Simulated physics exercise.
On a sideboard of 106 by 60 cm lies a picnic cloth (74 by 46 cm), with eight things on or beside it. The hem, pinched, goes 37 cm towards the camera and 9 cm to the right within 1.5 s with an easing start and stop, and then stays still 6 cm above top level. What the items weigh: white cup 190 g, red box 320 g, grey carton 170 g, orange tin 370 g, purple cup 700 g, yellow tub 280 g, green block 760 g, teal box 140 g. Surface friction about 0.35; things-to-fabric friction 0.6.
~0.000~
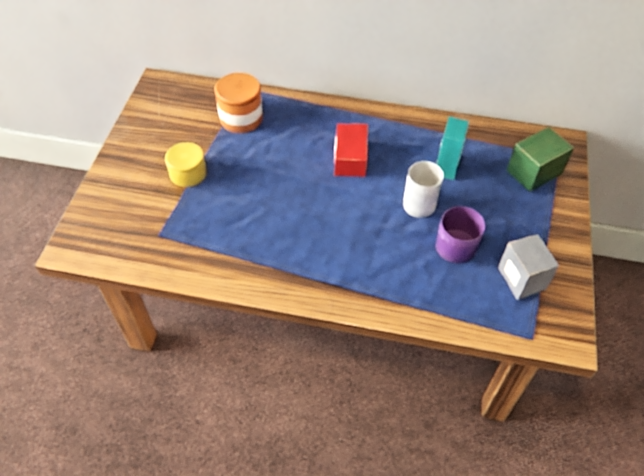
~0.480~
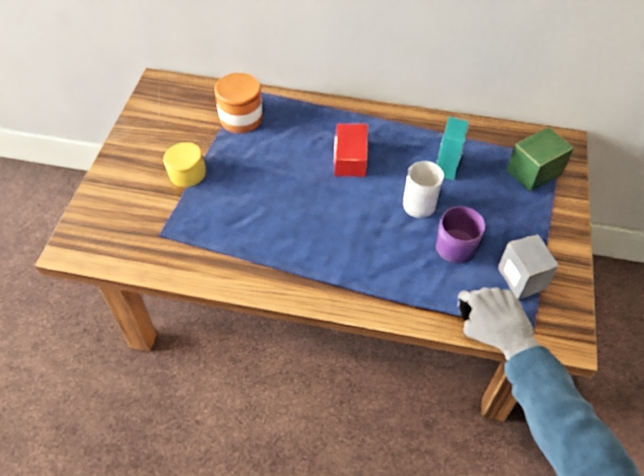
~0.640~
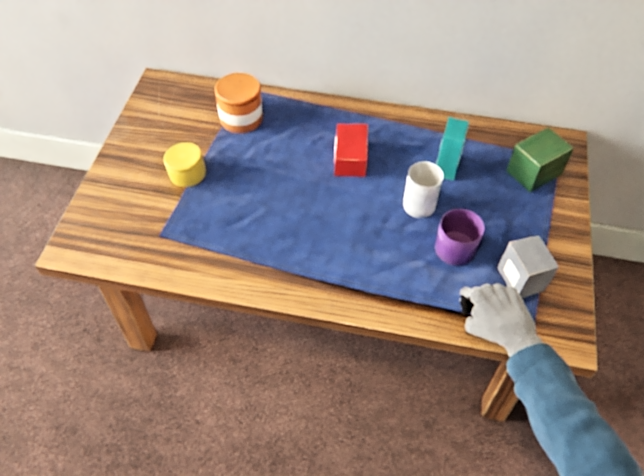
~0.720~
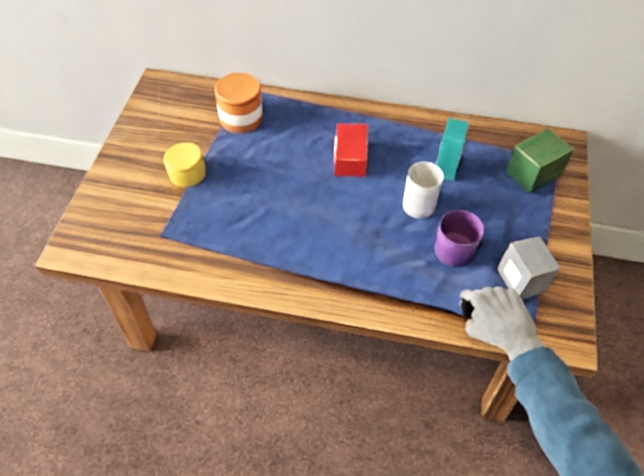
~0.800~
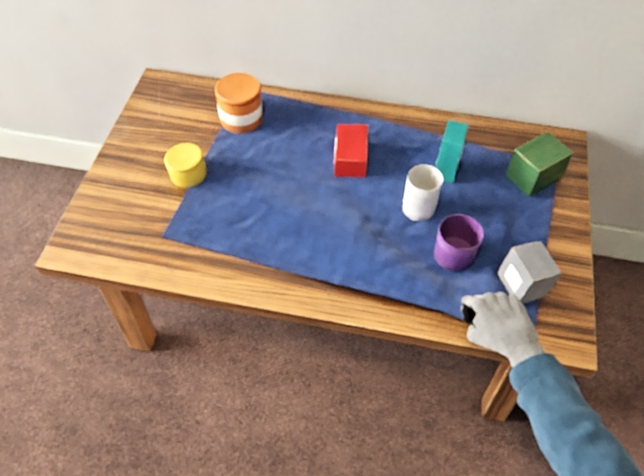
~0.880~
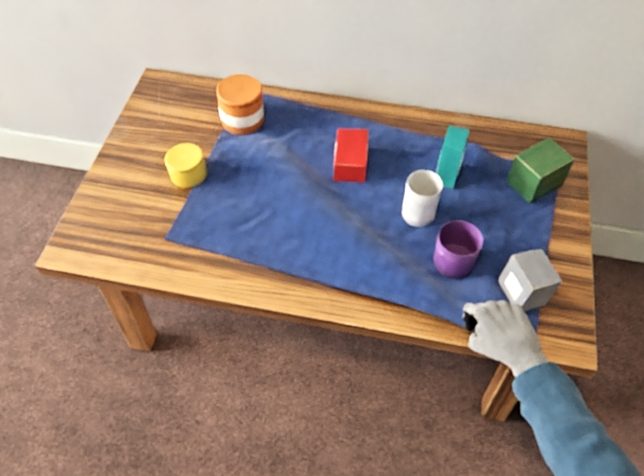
On a wooden table, a blue cloth holds cups, boxes and blocks, with a yellow tub near its left edge; a hand reaches in, grips the front hem and tugs it slightly towards the camera, shifting several objects forward slightly.
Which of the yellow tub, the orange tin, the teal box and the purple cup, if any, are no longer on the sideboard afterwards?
As I see it, looks like the yellow tub is fine up there. Looks like the orange tin is done for. Looks like the teal box is done for. Looks like the purple cup is done for.
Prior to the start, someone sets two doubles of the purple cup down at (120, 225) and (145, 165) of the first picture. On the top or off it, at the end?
Result, in order: On top at the end; on top at the end.
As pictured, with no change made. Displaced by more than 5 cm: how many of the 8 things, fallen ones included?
Counting them up, I get 7.
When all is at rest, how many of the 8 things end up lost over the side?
Total: 7.
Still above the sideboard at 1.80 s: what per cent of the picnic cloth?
Share within the edges: Approx. 45 %.
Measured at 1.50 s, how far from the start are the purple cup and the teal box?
Purple cup: 25 cm; teal box: 25 cm.
At 1.2 s, 90 % of the picnic cloth is still over the top; purple cup 15 cm off its start, teal box 14 cm off its start, orange tin 9 cm off its start.
At 1.5 s, 70 % of the picnic cloth is still over the top; purple cup 27 cm off its start, teal box 26 cm off its start, orange tin 20 cm off its start.
At 1.8 s, 45 % of the picnic cloth is still over the top; teal box on its side, 37 cm off its start at (471, 307), purple cup on its side, 34 cm off its start at (479, 418), orange tin 32 cm off its start at (286, 192).
At 2.1 s, 25 % of the picnic cloth is still over the top; teal box on its side, 49 cm off its start, orange tin 43 cm off its start, purple cup over the edge.
At 3.7 s, 0 % of the picnic cloth is still over the top; orange tin over the edge, teal box over the edge, purple cup over the edge, yellow tub 1 cm off its start at (184, 159).
